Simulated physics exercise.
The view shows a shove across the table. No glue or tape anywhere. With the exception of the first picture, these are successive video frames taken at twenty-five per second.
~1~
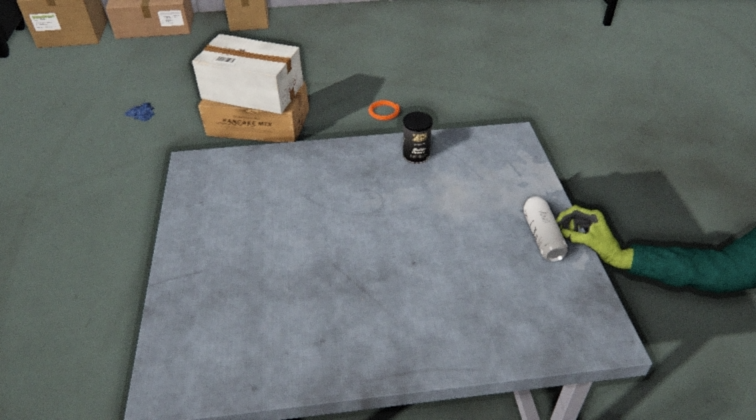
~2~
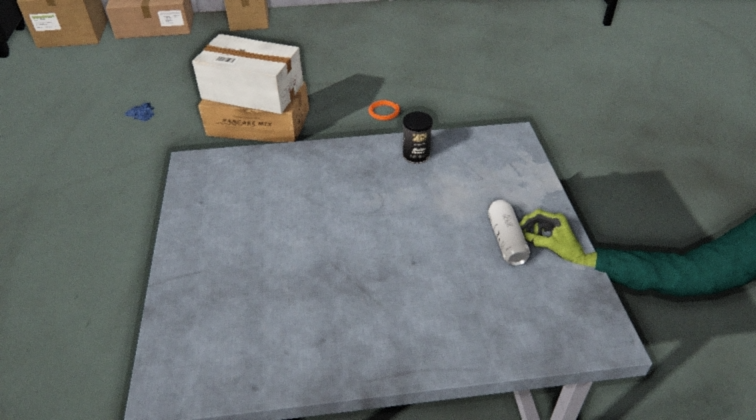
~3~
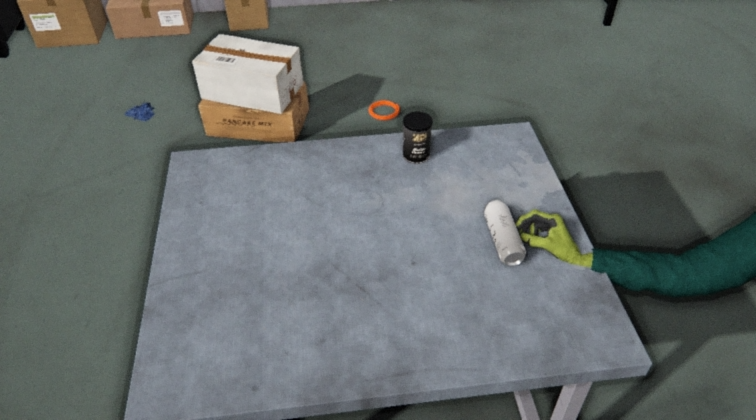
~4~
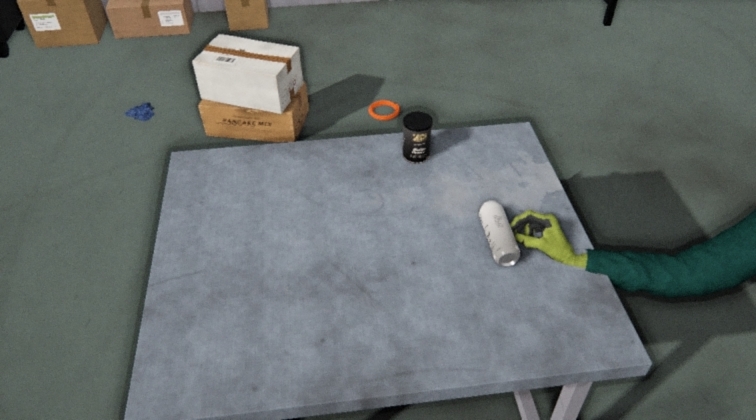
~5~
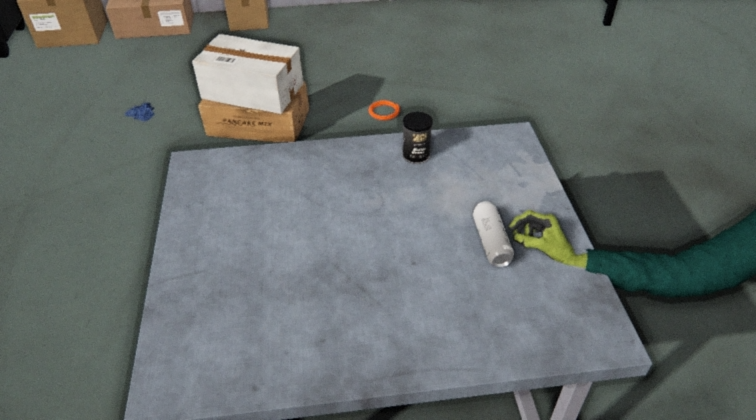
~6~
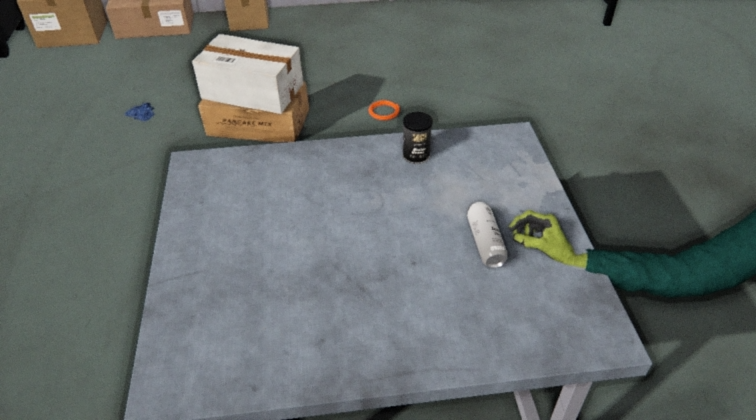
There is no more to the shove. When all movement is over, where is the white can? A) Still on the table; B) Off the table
Still on the table.
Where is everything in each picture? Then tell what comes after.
The first frame shows under the hand; white can (545, 228).
The second frame shows under the hand; white can (508, 232).
The third frame shows under the hand; white can (504, 232).
The fourth frame shows white can (499, 233).
The fifth frame shows white can (493, 234).
The sixth frame shows white can (487, 234) displaced a little.
Then, 0.10 s past the last view, white can displaced about its own width near (473, 236).
Then, 0.30 s past the last view, white can displaced well along near (448, 238).
Then, 0.60 s past the last view, white can displaced well along near (418, 241).
Then, 0.90 s past the last view, white can displaced well along near (399, 243).
Finally, moved from the start, white can. Final places as the last picture's camera would see them, white can near (390, 244).
